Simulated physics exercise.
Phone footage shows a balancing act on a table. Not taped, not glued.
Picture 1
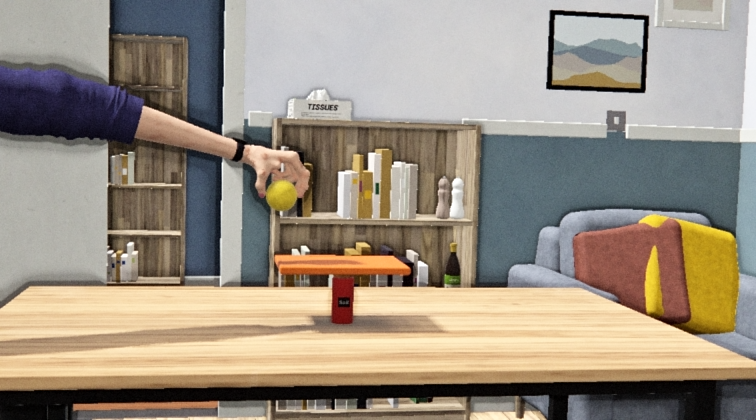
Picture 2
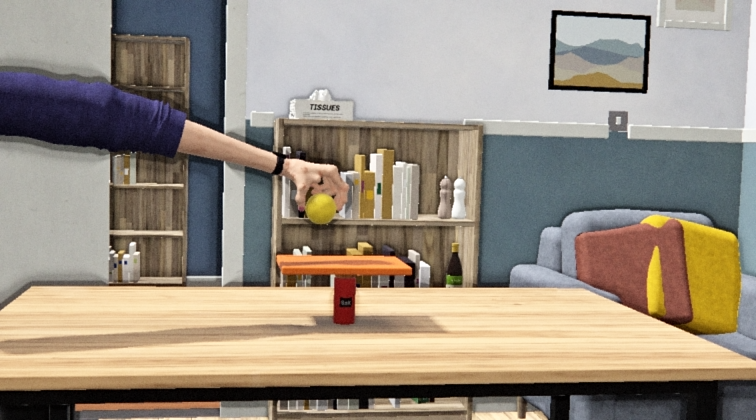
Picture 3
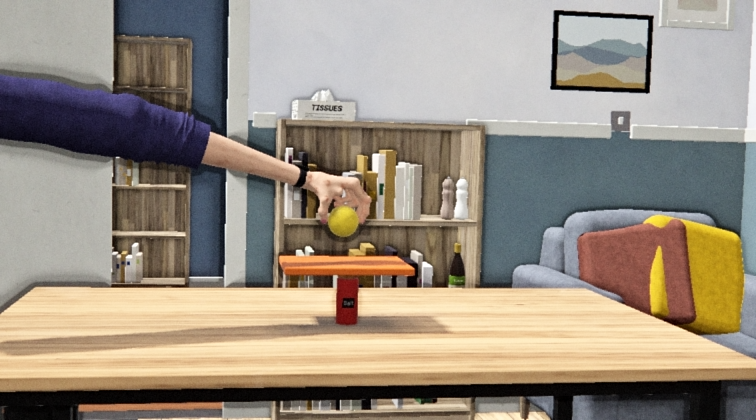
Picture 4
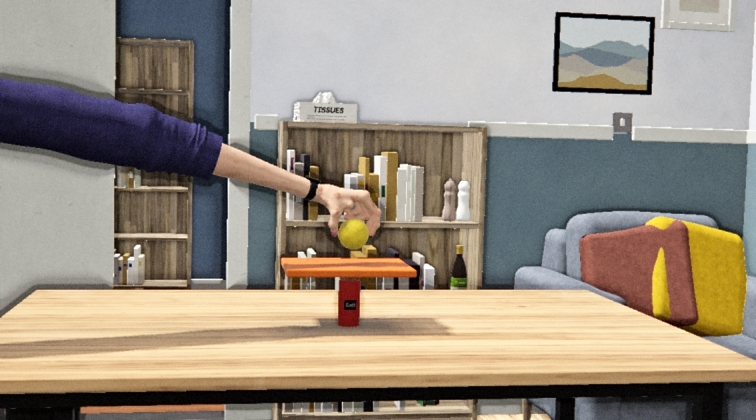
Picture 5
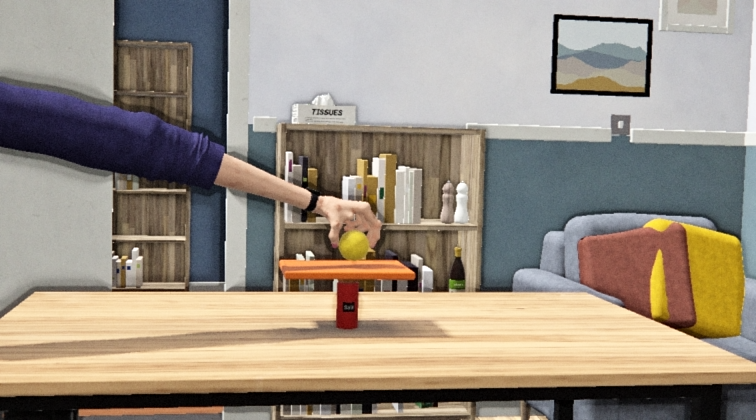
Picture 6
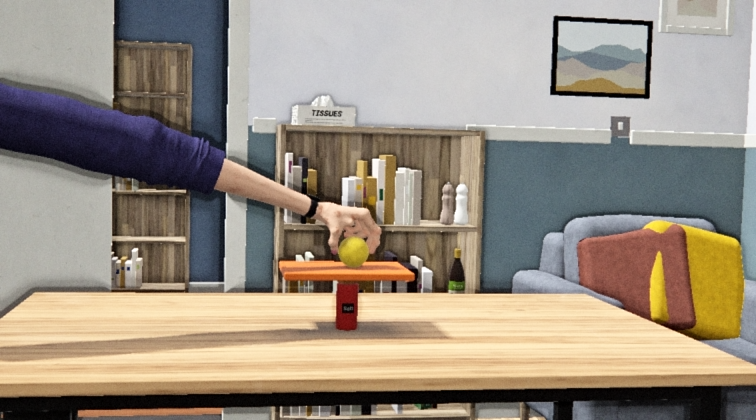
At first, a hand in a purple sleeve holds a yellow lemon above and to the left of an orange lid resting on a small red object on a wooden table. The arm moves right, then lowers the lemon onto the lid, with the fingers still holding it.
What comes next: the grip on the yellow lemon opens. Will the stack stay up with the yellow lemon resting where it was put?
Carries the load.
Then, 0.20 s past the last view, nothing moves.
Then, 0.40 s past the last view, yellow lemon resting near (353, 253).
Finally, all 3 still in place. Final places as the last picture's camera would see them, yellow lemon near (353, 253). The stack holds.
